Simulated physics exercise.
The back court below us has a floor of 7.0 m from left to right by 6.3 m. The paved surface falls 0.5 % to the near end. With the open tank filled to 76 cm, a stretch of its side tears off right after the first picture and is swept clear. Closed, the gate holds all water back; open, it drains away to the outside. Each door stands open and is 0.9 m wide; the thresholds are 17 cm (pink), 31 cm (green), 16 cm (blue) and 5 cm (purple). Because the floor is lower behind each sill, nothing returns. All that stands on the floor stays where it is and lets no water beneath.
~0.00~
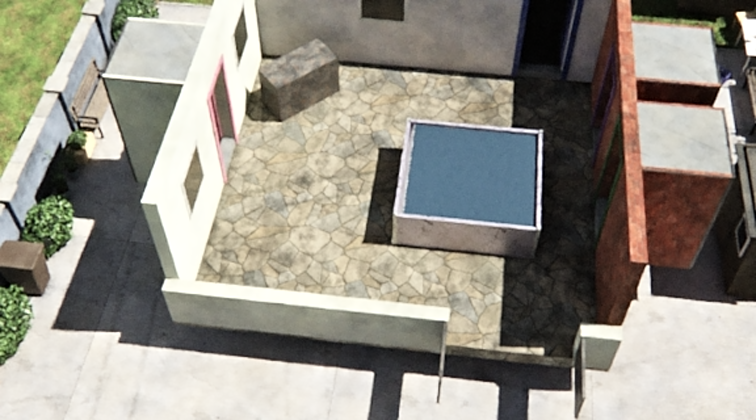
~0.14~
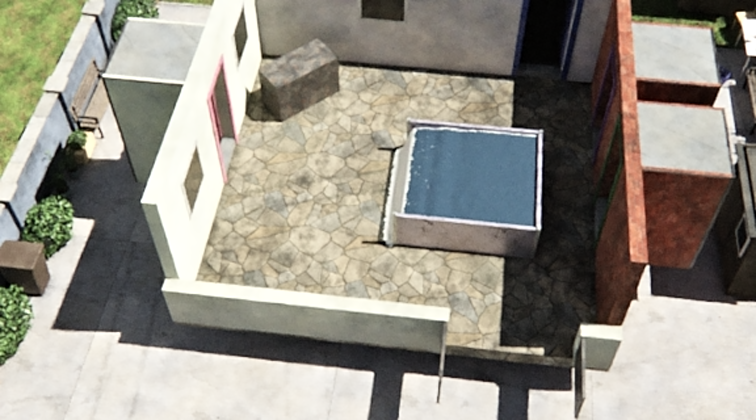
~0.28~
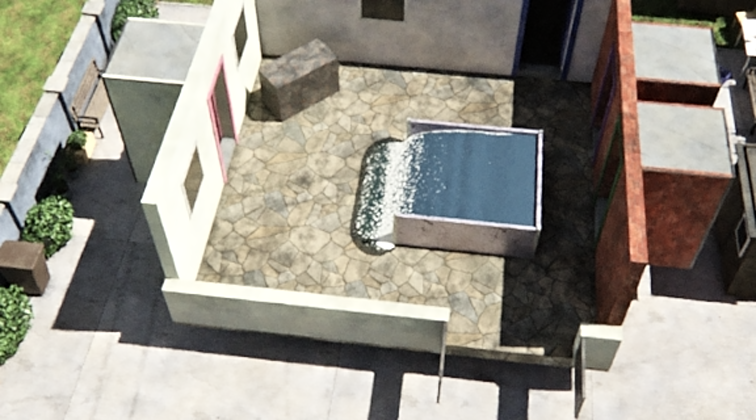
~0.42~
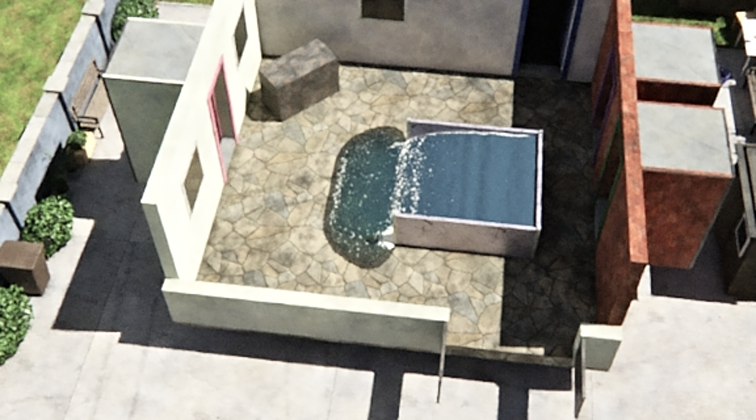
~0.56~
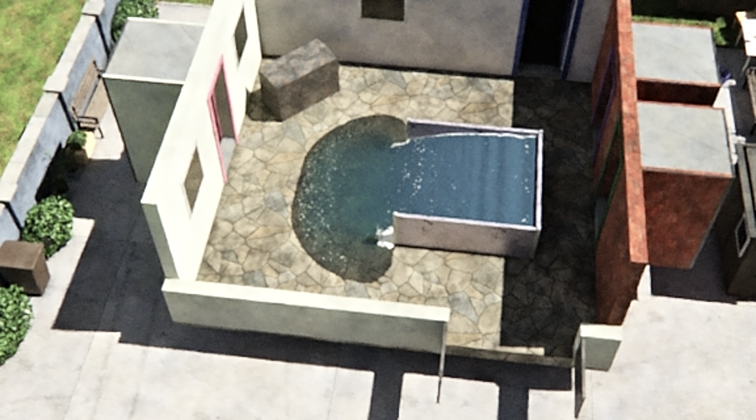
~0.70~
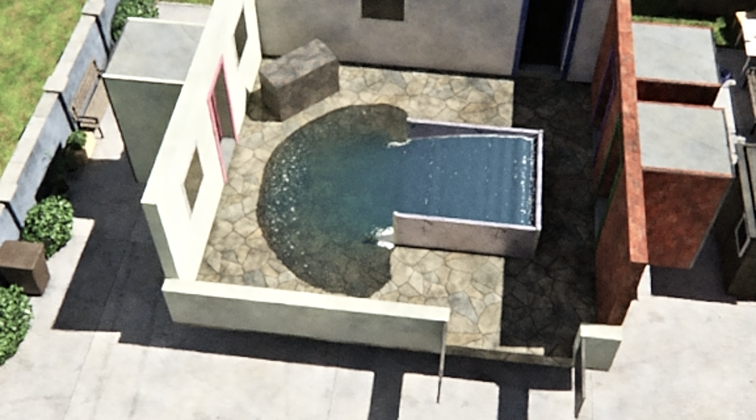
The footage shows a walled stone-paved courtyard from above, where the left side of a raised, water-filled tank gives way and water pours out, foaming at first, then spreading leftward across the paving in a widening, rounded dark pool.
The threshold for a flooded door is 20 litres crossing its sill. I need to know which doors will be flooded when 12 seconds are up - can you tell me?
At the pink door the inflow will break the limit; at the green door the inflow will remain within the limit; at the blue door the inflow will remain within the limit; at the purple door the inflow will break the limit.
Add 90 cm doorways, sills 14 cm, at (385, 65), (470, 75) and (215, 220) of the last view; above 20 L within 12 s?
In sequence the answers are less than that, less than that and more than that.
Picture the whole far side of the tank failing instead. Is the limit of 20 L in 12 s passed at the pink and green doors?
Result: Pink limit not passed, green limit not passed.
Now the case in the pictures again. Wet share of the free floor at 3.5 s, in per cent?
Roughly 50 % of the floor is wet.
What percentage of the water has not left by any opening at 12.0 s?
About 80 per cent.
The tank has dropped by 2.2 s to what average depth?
26 cm.
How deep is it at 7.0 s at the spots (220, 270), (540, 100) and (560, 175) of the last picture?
Listed order: 14 / 4 / 4 cm.
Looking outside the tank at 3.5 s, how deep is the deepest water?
Depth: Approx. 34 cm.
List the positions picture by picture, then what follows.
The first frame shows the open tank at (470, 175) is whole and still, 76 cm deep.
In the second frame, the front is at (388, 244), 1.2 m from the gap at (403, 187); 0.5 m2 of floor is under water; 76 cm left at the back of the open tank.
In the third frame, the front is at (370, 250), 1.4 m from the gap at (403, 187); 1.9 m2 of floor is under water; 76 cm left at the back of the open tank.
In the fourth frame, water pours out at (403, 188) and has run 1.7 m, to (349, 256); typically 12 cm deep outside, 76 cm at the open tank's back.
In the fifth frame, water pours out at (403, 189) and has run 2.1 m, to (307, 246); typically 9 cm deep outside, 73 cm at the open tank's back.
In the sixth frame, water pours out at (403, 189) and has run 2.7 m, to (261, 215); typically 7 cm deep outside, 65 cm at the open tank's back.
After 1.4 s water covers 40 % of the floor and is deepest (40 cm) near (229, 168); pink door 36 cm at the sill, 47 L in, green door not reached, blue door not reached, purple door not reached.
After 2.2 s water covers 45 % of the floor and is deepest (54 cm) near (189, 304); pink door 41 cm at the sill, 162 L in, green door not reached, blue door not reached, purple door not reached.
After 3.5 s water covers 50 % of the floor and is deepest (34 cm) near (214, 220); pink door 28 cm at the sill, 301 L in, green door not reached, blue door not reached, purple door not reached.
After 7.0 s water covers 95 % of the floor and is deepest (20 cm) near (591, 302); pink door 10 cm at the sill, 336 L in, green door 7 cm at the sill, 0 L in, blue door 4 cm at the sill, 0 L in, purple door 11 cm at the sill, 5 L in.
After 12.0 s water covers 100 % of the floor and is deepest (13 cm) near (540, 206); pink door 7 cm at the sill, 337 L in, green door 12 cm at the sill, 0 L in, blue door 11 cm at the sill, 0 L in, purple door 11 cm at the sill, 104 L in.
